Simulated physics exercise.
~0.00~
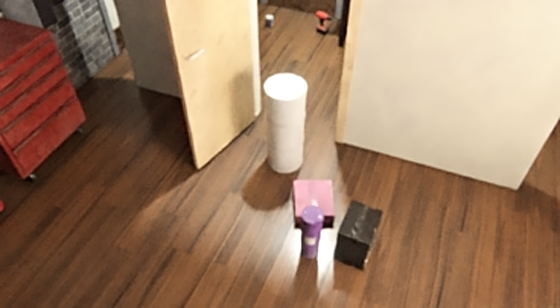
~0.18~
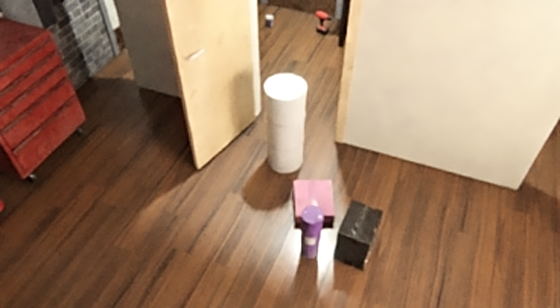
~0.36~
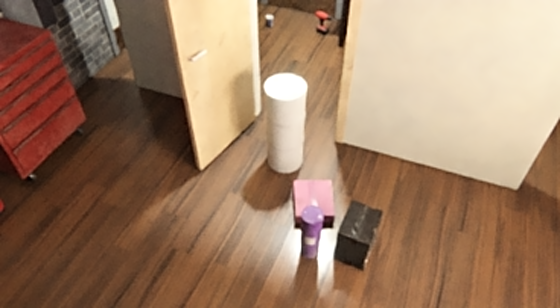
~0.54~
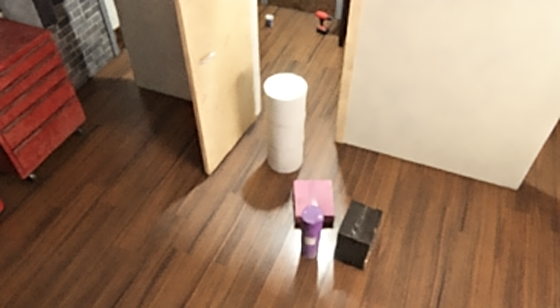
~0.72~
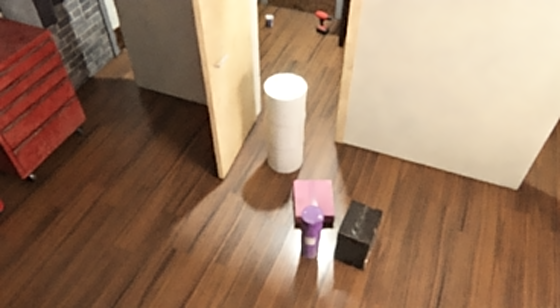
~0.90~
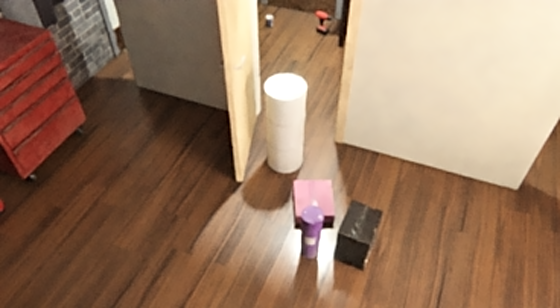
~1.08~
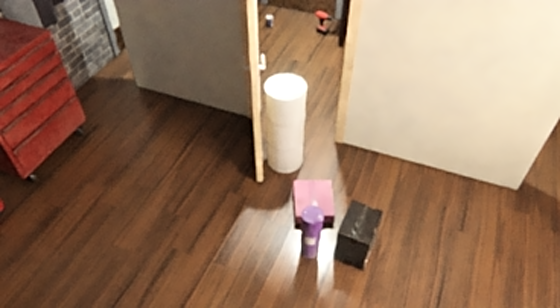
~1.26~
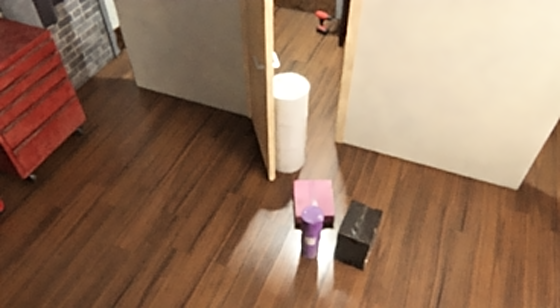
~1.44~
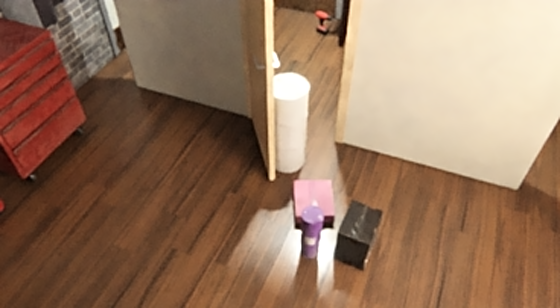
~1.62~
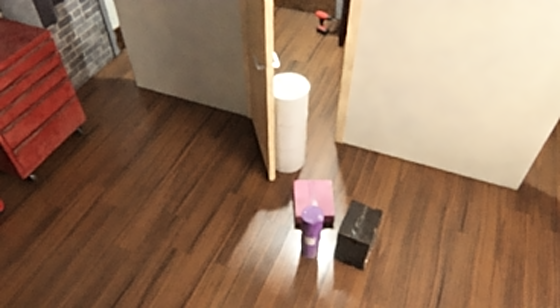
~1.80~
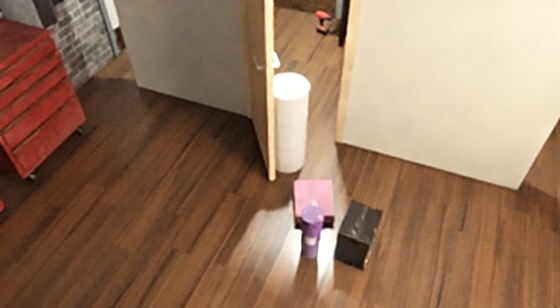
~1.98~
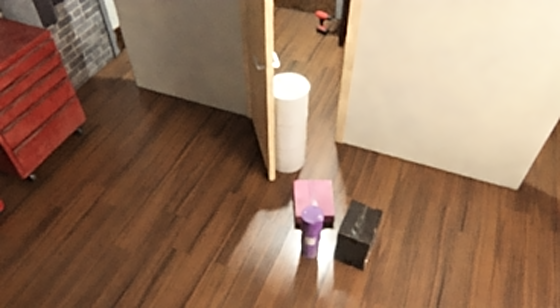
Wooden door swinging toward a white drum, meeting it and nudging it slightly right, then resting partly open near three small objects.
